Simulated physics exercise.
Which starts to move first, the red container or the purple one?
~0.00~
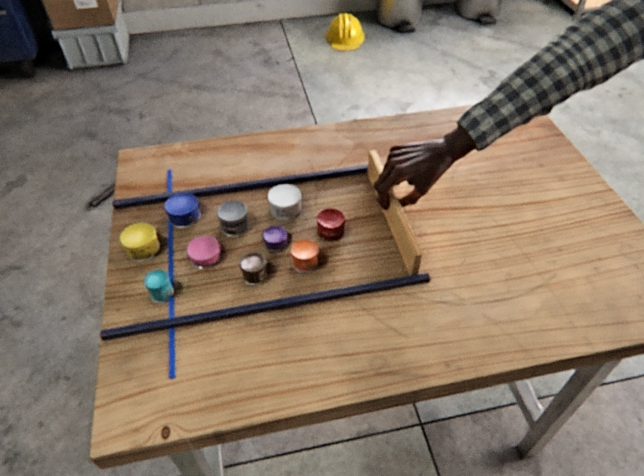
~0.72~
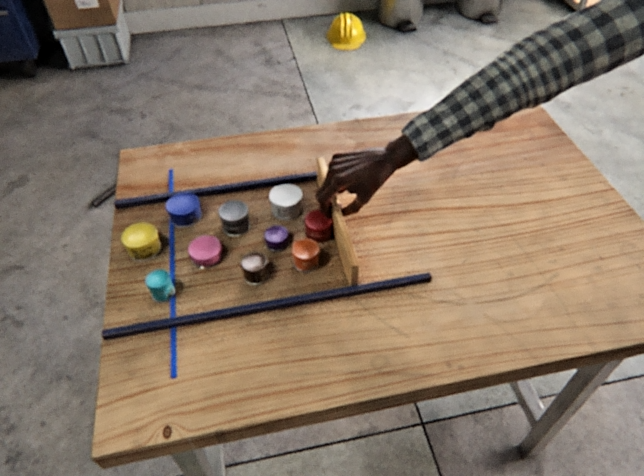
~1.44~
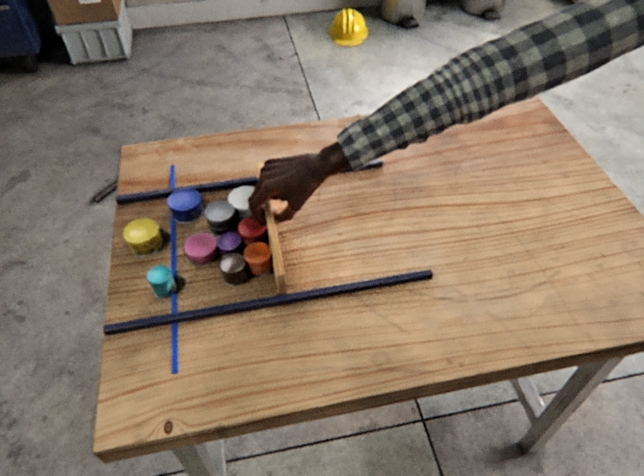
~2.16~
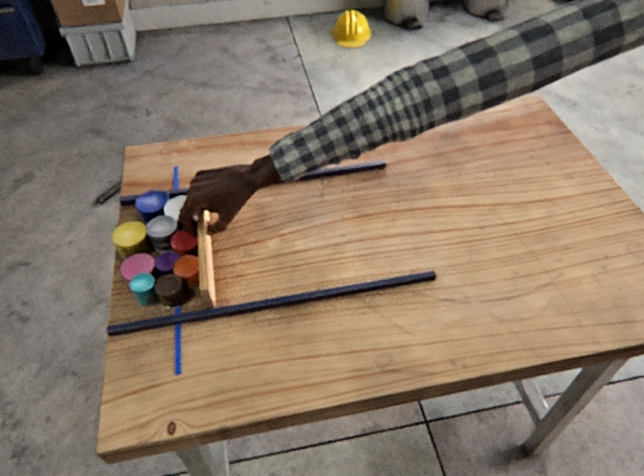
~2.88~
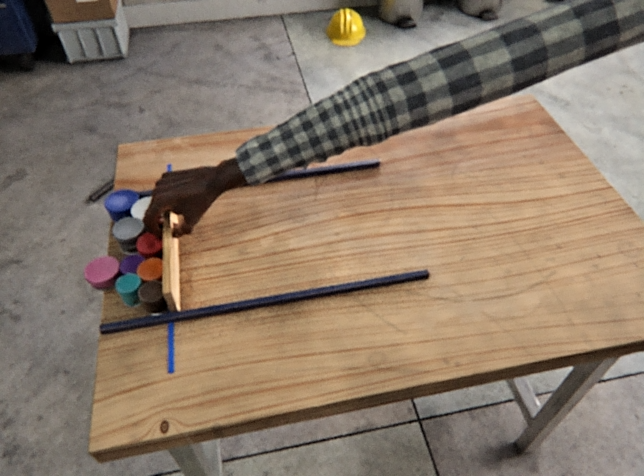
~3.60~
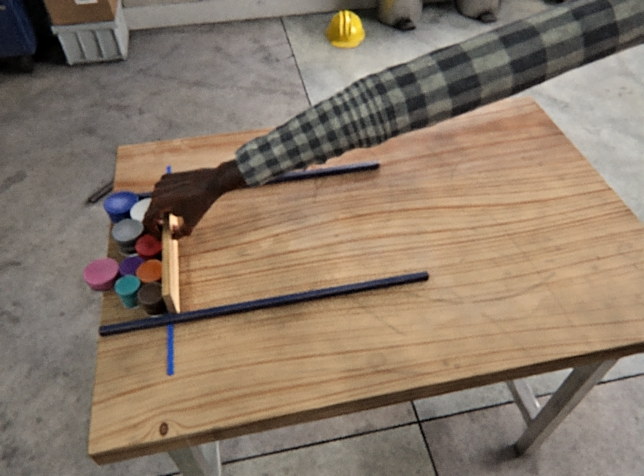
The red container starts to move first, shifting left as the board reaches it while the purple one is still in place. The purple one starts sliding left only afterwards.
The video shows a hand pushing an upright wooden board leftward between two dark rails, gathering small colourful containers and sliding them toward the table's left edge. The board stops at the blue tape with the containers crowded at the edge, and the yellow one is gone from the tabletop.
